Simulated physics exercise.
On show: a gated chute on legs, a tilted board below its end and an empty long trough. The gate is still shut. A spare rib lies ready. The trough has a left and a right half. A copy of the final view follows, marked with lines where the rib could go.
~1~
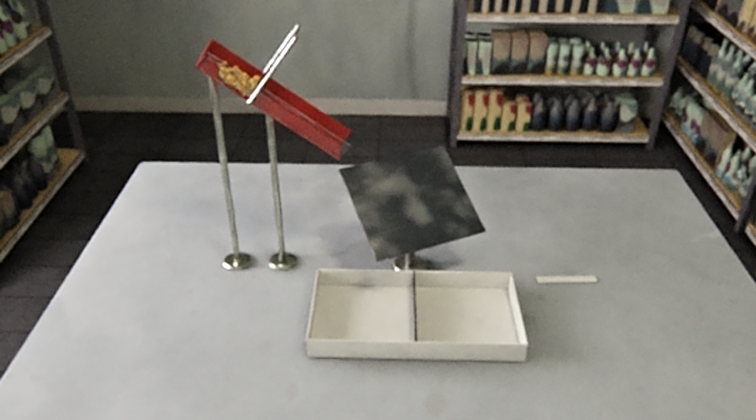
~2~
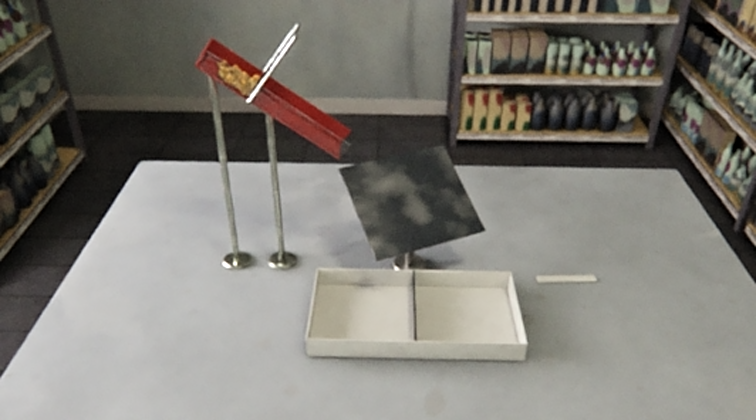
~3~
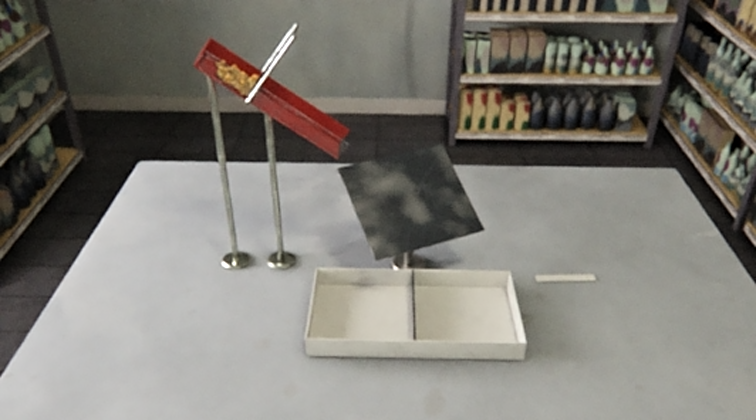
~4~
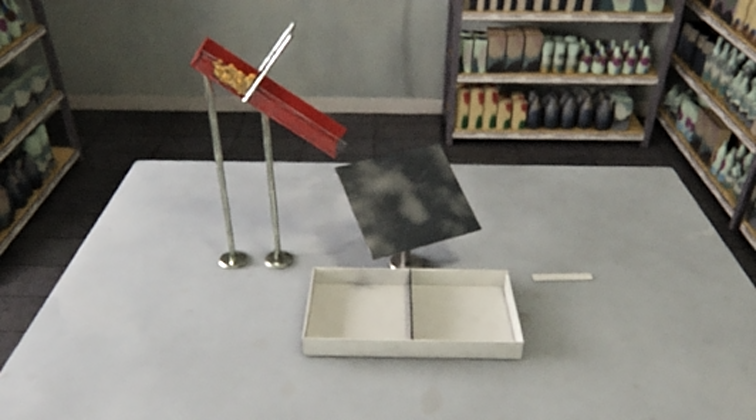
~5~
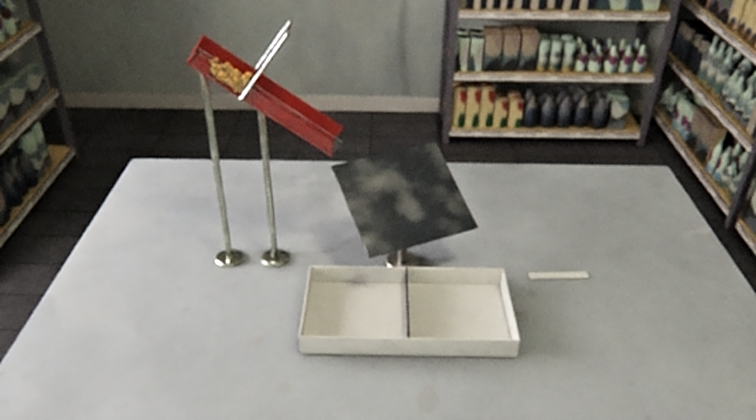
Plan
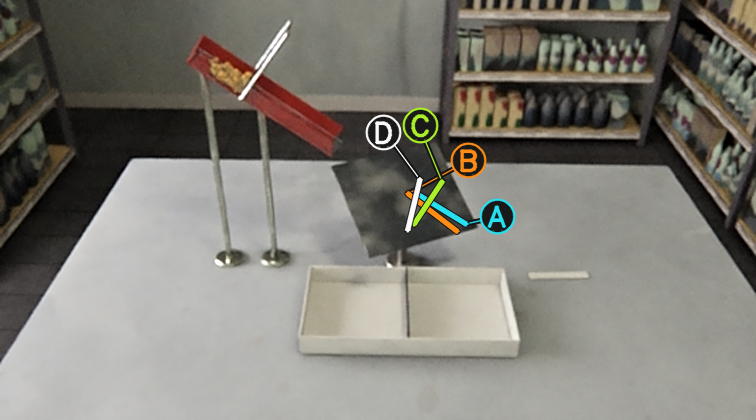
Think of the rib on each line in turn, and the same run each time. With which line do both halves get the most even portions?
The best line is D.
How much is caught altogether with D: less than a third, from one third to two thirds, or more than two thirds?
Line D gives more than two thirds.
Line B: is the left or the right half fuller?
The right half.
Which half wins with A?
Right.
On the marked copy, line A from (413, 191) to (465, 223); line B from (408, 193) to (457, 231); line C from (442, 181) to (414, 224); line D from (419, 179) to (407, 230).
Choosing A, of what is caught, none in the left half, all in the right.
Choosing B, of what is caught, none in the left half, all in the right.
Choosing C, of what is caught, a small part in the left half, nearly all in the right.
Choosing D, of what is caught, about a third in the left half, about two thirds in the right.
